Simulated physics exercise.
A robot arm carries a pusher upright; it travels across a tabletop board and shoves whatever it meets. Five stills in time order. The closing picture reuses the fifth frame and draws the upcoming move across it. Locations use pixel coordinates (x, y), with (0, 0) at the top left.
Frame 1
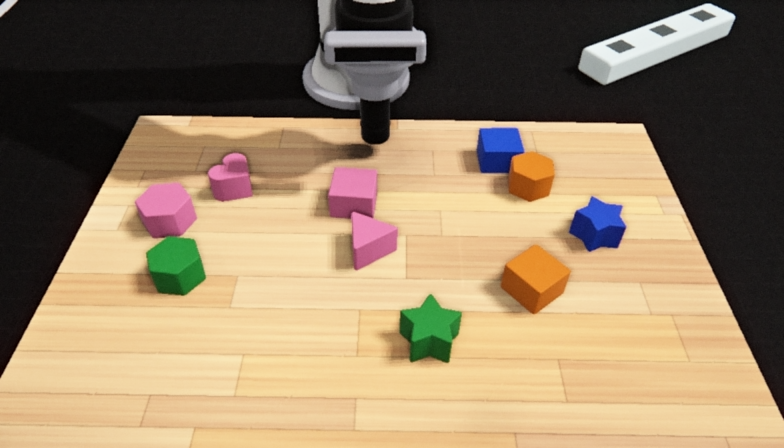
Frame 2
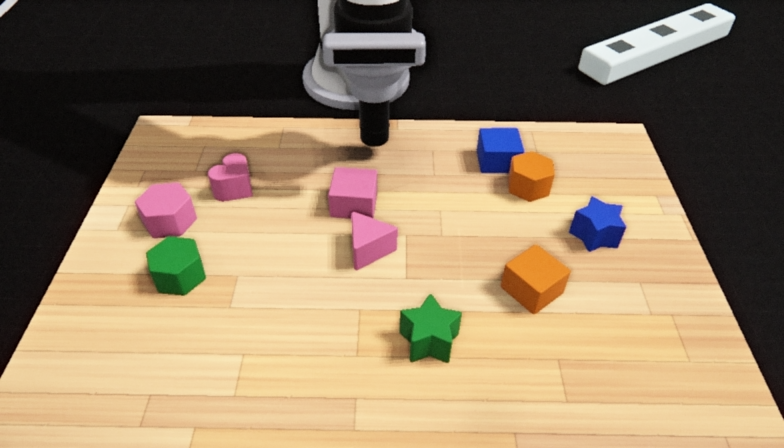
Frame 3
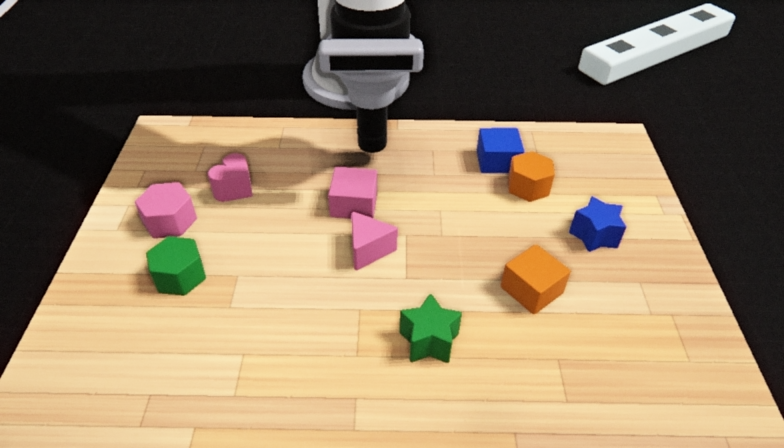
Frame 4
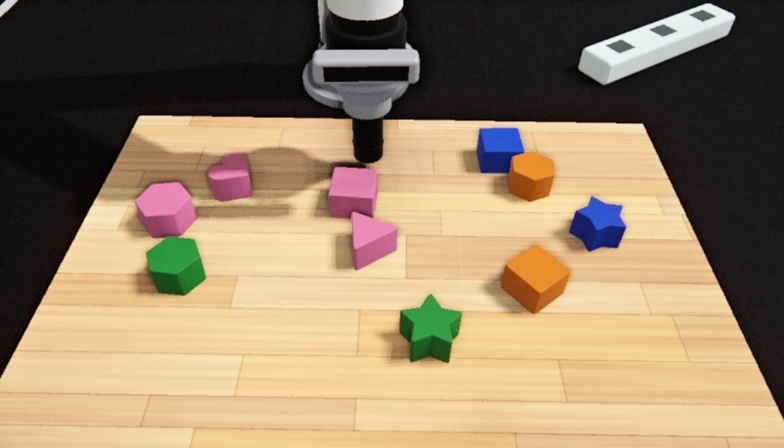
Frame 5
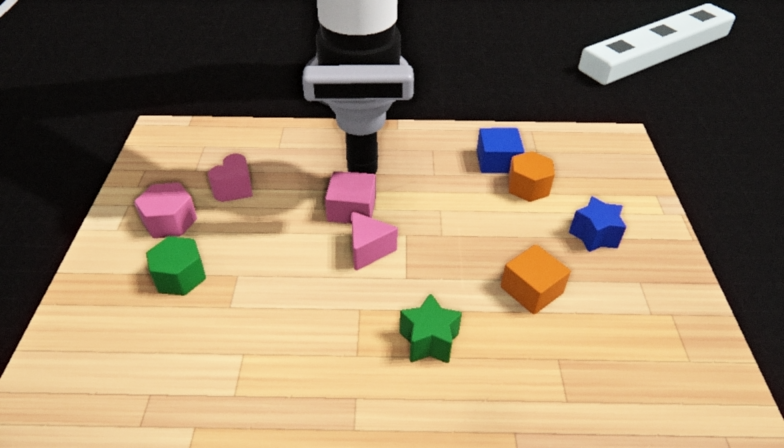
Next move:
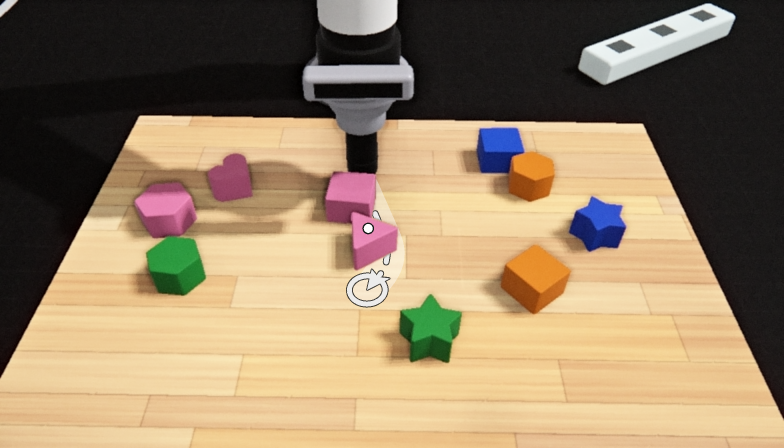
On a wooden board scattered with pink, green, blue and orange blocks, a robot arm moved its black tip slowly forward from the back edge, then nudged the pink square block slightly.
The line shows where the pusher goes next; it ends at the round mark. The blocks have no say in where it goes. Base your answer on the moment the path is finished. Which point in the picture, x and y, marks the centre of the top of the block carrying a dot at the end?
When the path ends, it will be at (331, 268).
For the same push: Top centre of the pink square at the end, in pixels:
It sits at (341, 215).
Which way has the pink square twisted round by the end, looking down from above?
Clockwise, from overhead.
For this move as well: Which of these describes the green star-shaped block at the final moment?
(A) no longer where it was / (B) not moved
Choice B: Not moved.
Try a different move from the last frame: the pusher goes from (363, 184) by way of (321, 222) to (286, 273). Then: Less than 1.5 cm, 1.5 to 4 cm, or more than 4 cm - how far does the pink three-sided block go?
Between 1.5 and 4 cm.
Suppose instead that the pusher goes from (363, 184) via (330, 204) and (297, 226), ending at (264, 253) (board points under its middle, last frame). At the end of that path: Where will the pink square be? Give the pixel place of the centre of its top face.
(317, 227)
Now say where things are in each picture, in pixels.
In the first frame, tip of the pusher at (375, 137), middles of tops, pink square at (353, 181), pink three-sided block at (368, 228), green star-shaped block at (431, 319).
In the second frame, pusher at (375, 139), nothing pushed.
In the third frame, pusher at (372, 145), nothing pushed.
In the fourth frame, pusher at (368, 155), nothing pushed.
In the fifth frame, pusher at (362, 170), pink square at (351, 186), pink three-sided block at (368, 228), green star-shaped block at (431, 319).
The line goes from (363, 184) over (376, 216) and (388, 252) to (367, 290); the dot is on the pink three-sided block.
On the path given first. One third of the way, pusher at (376, 202); pink square at (344, 212), turned 55° clockwise; pink three-sided block at (362, 238), turned 50° anticlockwise.
Two thirds of the way, pusher at (388, 238); pink square at (341, 215), turned 65° clockwise; pink three-sided block at (356, 250).
At the end, pusher at (367, 276); pink square at (341, 215), turned 65° clockwise; pink three-sided block at (331, 268), turned 60° clockwise; green star-shaped block unmoved.
